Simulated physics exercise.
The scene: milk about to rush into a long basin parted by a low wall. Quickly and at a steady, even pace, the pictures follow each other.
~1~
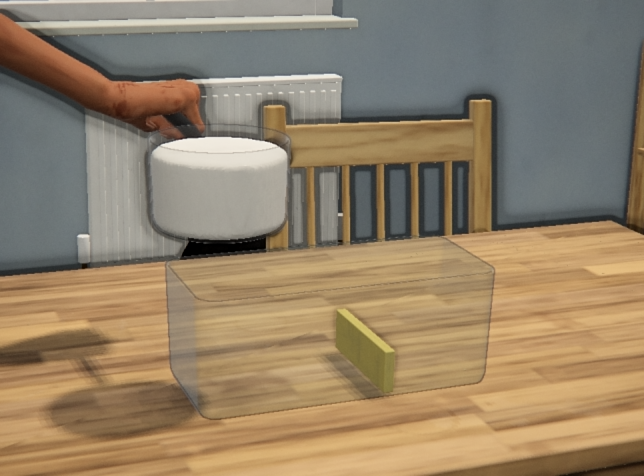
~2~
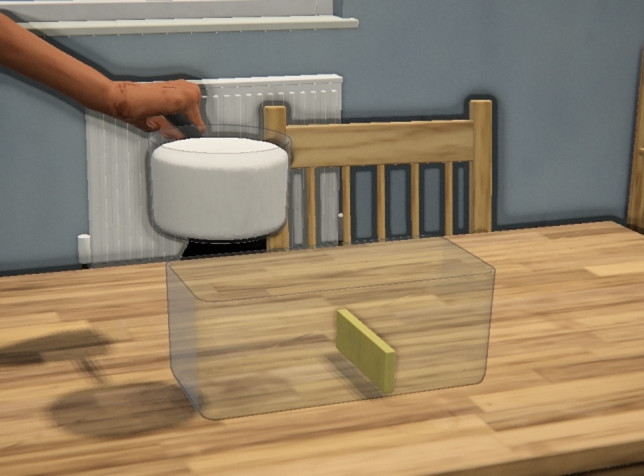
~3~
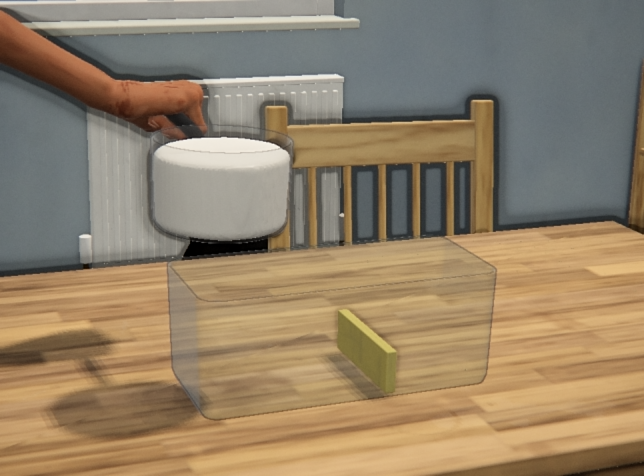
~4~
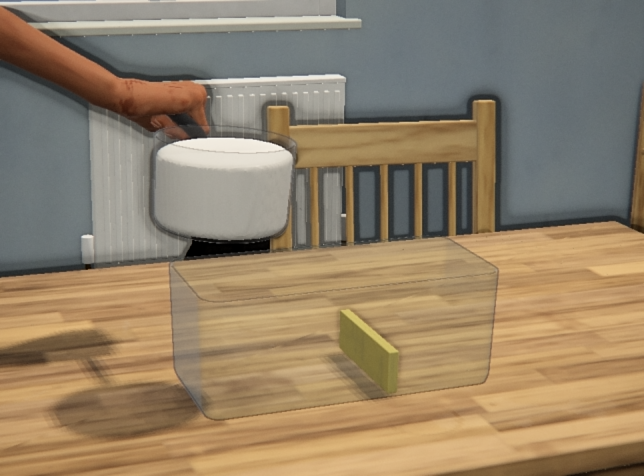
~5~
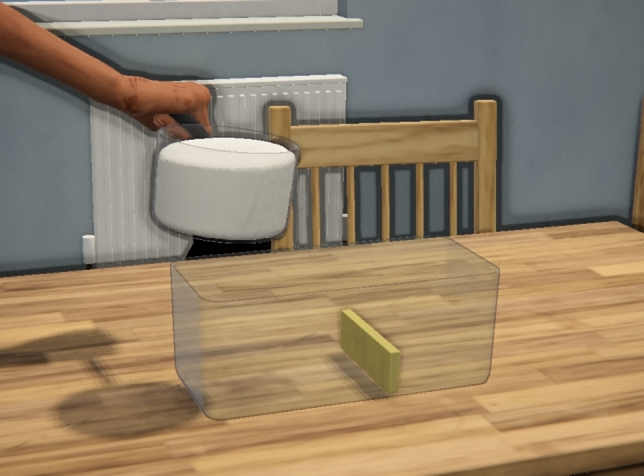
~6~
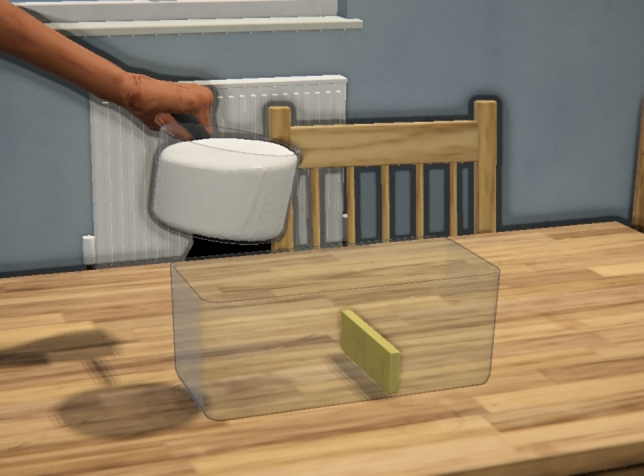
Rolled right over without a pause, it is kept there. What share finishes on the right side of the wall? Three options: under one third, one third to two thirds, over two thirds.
Answer: Under one third.
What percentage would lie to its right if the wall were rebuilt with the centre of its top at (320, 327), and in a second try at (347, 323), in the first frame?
First try around 75 percent; second try around 45 percent.
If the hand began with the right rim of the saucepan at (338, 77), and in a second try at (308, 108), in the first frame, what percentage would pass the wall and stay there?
It comes to about 75 %, followed by about 60 %.
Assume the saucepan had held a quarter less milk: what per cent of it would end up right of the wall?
5 %.
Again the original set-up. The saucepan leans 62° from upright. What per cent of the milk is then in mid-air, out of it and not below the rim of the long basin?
Estimated at 20 per cent or so.
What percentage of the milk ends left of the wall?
Close to 75 percent.
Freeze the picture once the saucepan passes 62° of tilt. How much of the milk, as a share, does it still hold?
65 per cent, roughly.
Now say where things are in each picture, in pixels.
Tilt 0°; pouring edge (285, 136); surface from (152, 155) to (281, 147); the long basin's rim runs from (180, 282) to (468, 254); the wall's top is at (364, 331), in the first frame.
Tilt 0°; pouring edge (286, 137); surface from (152, 155) to (282, 148), in the second frame.
Tilt 2°; pouring edge (288, 139); surface from (155, 155) to (284, 148), in the third frame.
Tilt 4°; pouring edge (291, 141); surface from (158, 155) to (287, 149), in the fourth frame.
Tilt 6°; pouring edge (294, 144); surface from (160, 155) to (290, 149), in the fifth frame.
Tilt 10°; pouring edge (296, 149); surface from (161, 157) to (291, 149), in the sixth frame.
A moment on, the saucepan is tipped part way and 65 per cent is still to pour, 13 is left of the wall and 2 right of it.
Next, the saucepan is tipped on its side and 13 per cent is still to pour, 59 is left of the wall and 22 right of it.
Then the saucepan is tipped right over and 0 per cent is still to pour, 77 is left of the wall and 23 right of it.
Later the saucepan is tipped right over and 0 per cent is still to pour, 76 is left of the wall and 23 right of it.
At rest 76 per cent lies left of the wall, 23 right of it and 0 outside.
